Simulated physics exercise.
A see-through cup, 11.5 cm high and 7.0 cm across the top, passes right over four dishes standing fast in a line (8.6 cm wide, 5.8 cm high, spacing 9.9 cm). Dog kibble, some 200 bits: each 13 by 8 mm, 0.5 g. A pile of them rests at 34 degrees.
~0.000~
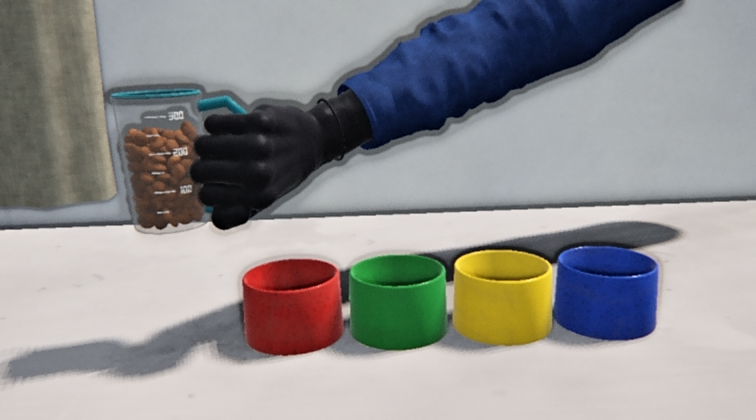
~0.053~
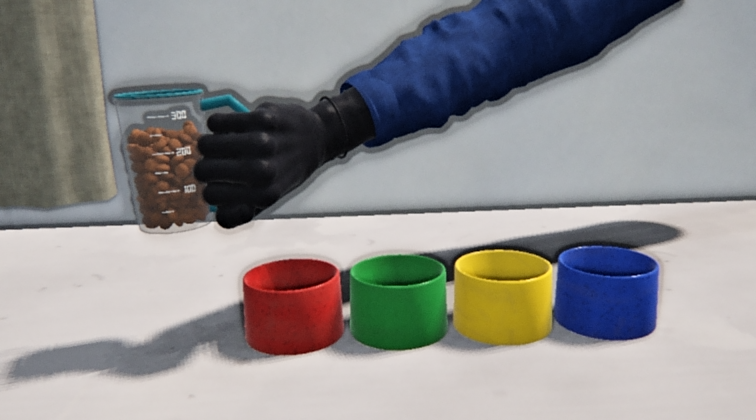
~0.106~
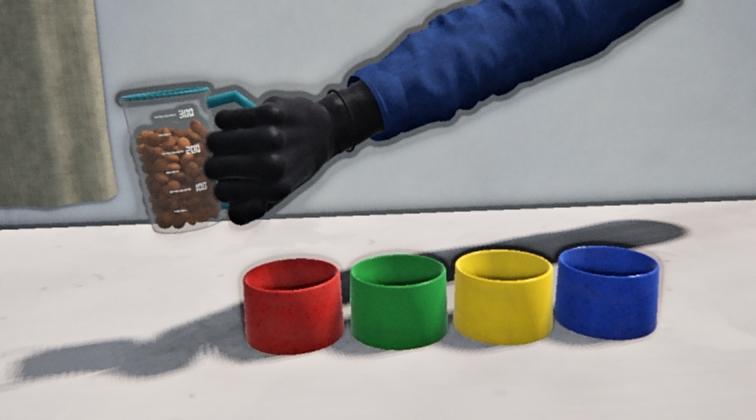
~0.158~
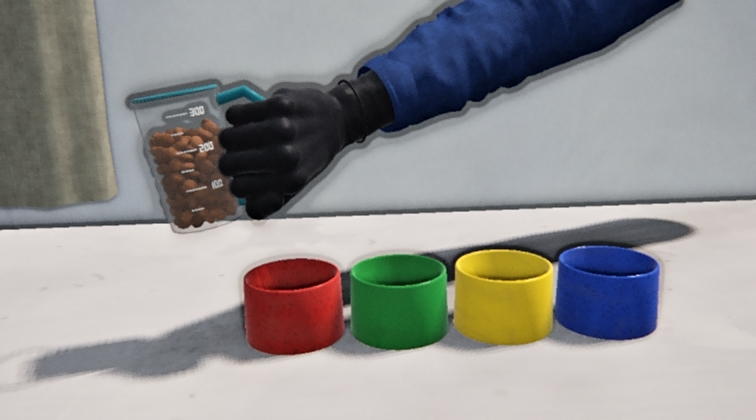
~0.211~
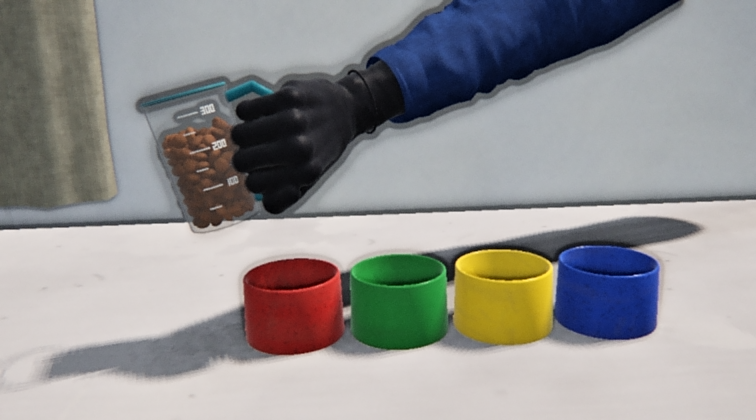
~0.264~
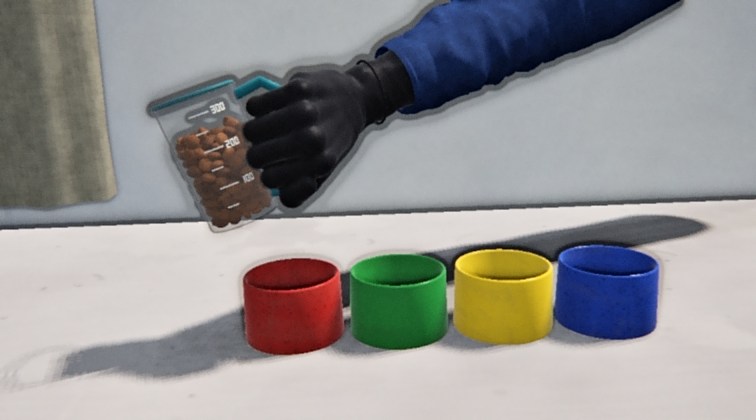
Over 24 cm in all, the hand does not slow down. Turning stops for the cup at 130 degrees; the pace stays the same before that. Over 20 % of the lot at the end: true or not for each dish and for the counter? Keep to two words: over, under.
Red: Under, blue: Under, green: Over, yellow: Under, counter: Under.
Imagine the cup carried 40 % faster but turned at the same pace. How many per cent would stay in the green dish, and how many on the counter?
Shares: Green 90, counter 10.
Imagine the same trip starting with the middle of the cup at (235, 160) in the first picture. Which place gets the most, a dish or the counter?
The largest share ends at green.
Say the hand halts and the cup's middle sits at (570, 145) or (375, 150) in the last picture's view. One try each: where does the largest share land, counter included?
Try 1 - yellow; try 2 - red.
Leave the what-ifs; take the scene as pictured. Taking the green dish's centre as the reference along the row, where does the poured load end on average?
The load's average lands around 1 cm in the minus-x direction.
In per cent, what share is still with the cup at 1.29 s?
Roughly 100 percent.
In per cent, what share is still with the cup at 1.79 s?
5 per cent.
Then, at 0.88 s, tilt 70 degrees; cup holds 100 %.
After 1.29 s, tilt 105 degrees; cup holds 100 %.
After 1.79 s, tilt 130 degrees; cup holds 5 %, green 85 %.
At rest (2.7 s), red 0 %, blue 0 %, green 85 %, yellow 0 %, counter 15 %.
